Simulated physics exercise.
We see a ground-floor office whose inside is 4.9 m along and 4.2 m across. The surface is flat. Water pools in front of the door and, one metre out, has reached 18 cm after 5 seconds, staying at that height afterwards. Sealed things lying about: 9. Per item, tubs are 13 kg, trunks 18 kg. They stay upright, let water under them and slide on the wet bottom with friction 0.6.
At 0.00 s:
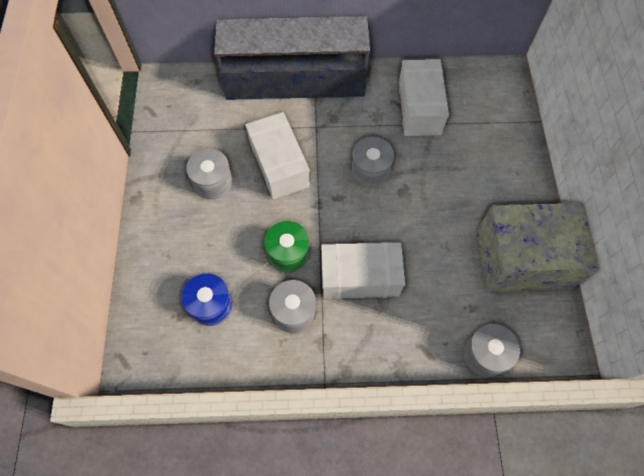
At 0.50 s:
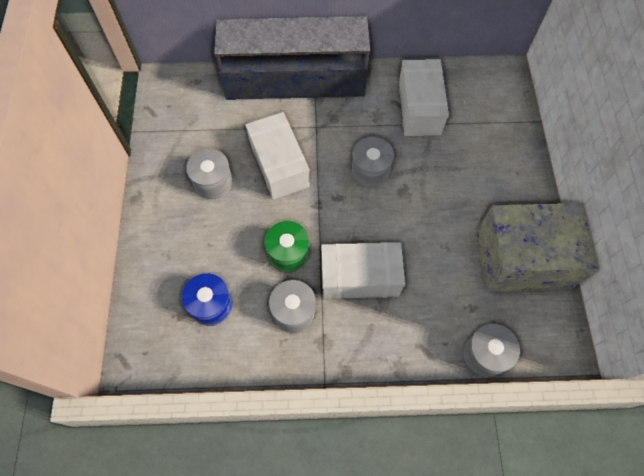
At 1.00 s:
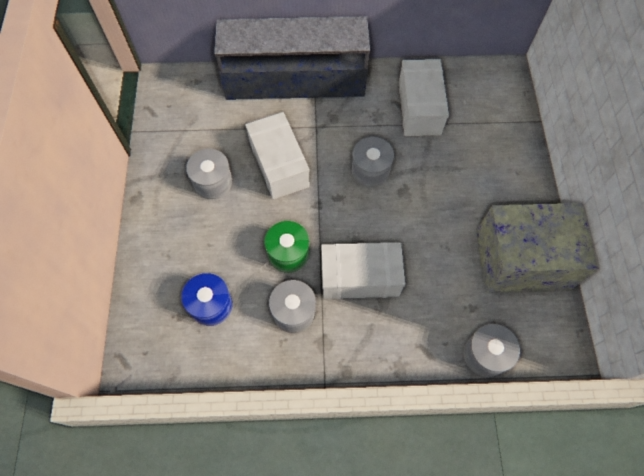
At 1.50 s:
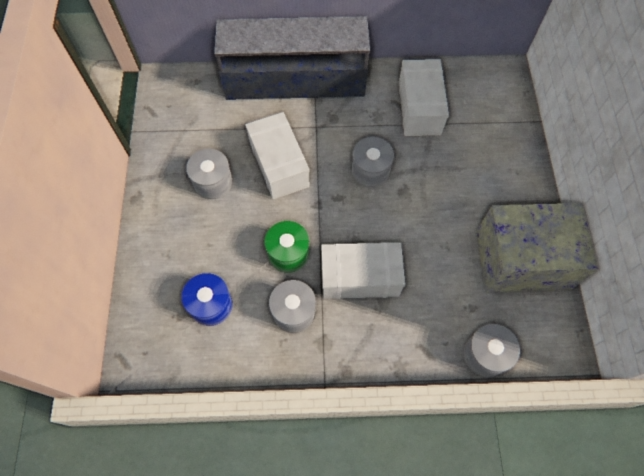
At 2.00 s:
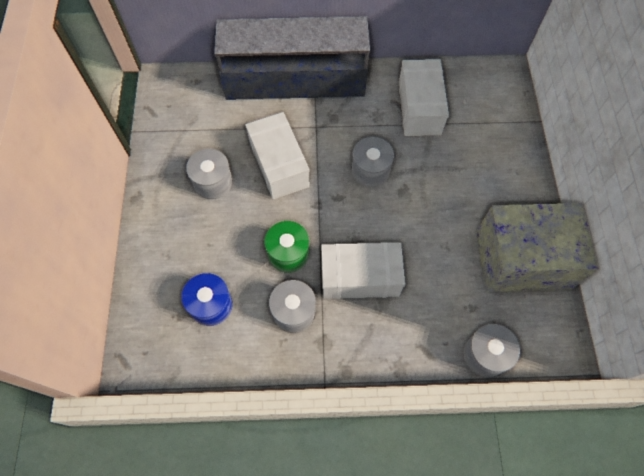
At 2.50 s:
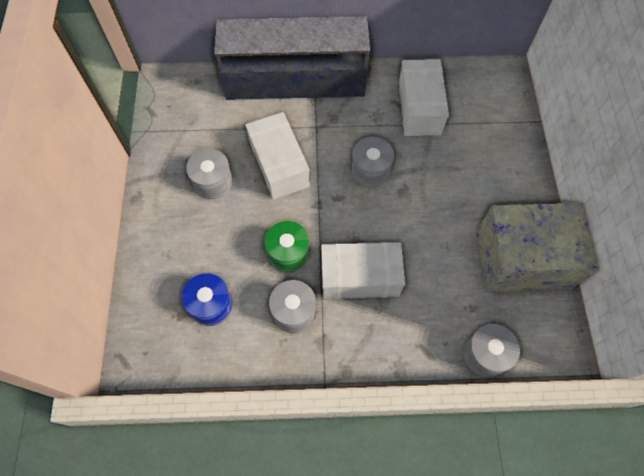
In a ground-floor office, tubs and boxes stay still while the ground outside turns green.
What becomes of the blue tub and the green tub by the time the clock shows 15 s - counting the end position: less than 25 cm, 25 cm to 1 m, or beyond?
By that time the blue tub has not really moved and the green tub has not really moved.
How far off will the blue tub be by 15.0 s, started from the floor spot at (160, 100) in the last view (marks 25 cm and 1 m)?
I'd say it goes a long distance.
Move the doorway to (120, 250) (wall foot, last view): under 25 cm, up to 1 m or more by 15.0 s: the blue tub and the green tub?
Then the blue tub moves a short way, the green tub gets carried off.
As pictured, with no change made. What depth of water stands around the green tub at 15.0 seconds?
Close to 4 centimetres.
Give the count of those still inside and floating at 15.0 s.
The count is 5.
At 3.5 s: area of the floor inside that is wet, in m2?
Some 1.5 m2.
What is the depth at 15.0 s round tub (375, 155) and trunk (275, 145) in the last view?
Depths: Near 10 cm, then near 9 cm.
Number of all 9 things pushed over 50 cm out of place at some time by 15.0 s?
I make that 4.
After 3.5 s the blue tub is near (205, 295), 0.0 m from its start, aground; the green tub is near (287, 241), 0.0 m from its start, aground; 0 afloat.
After 6.8 s the blue tub is near (205, 295), 0.0 m from its start, aground; the green tub is near (287, 241), 0.0 m from its start, aground; 0 afloat.
After 11.0 s the blue tub is near (205, 295), 0.0 m from its start, aground; the green tub is near (287, 241), 0.0 m from its start, aground; 0 afloat.
After 15.0 s the blue tub is near (205, 295), 0.0 m from its start, aground; the green tub is near (287, 241), 0.0 m from its start, aground; 5 afloat.
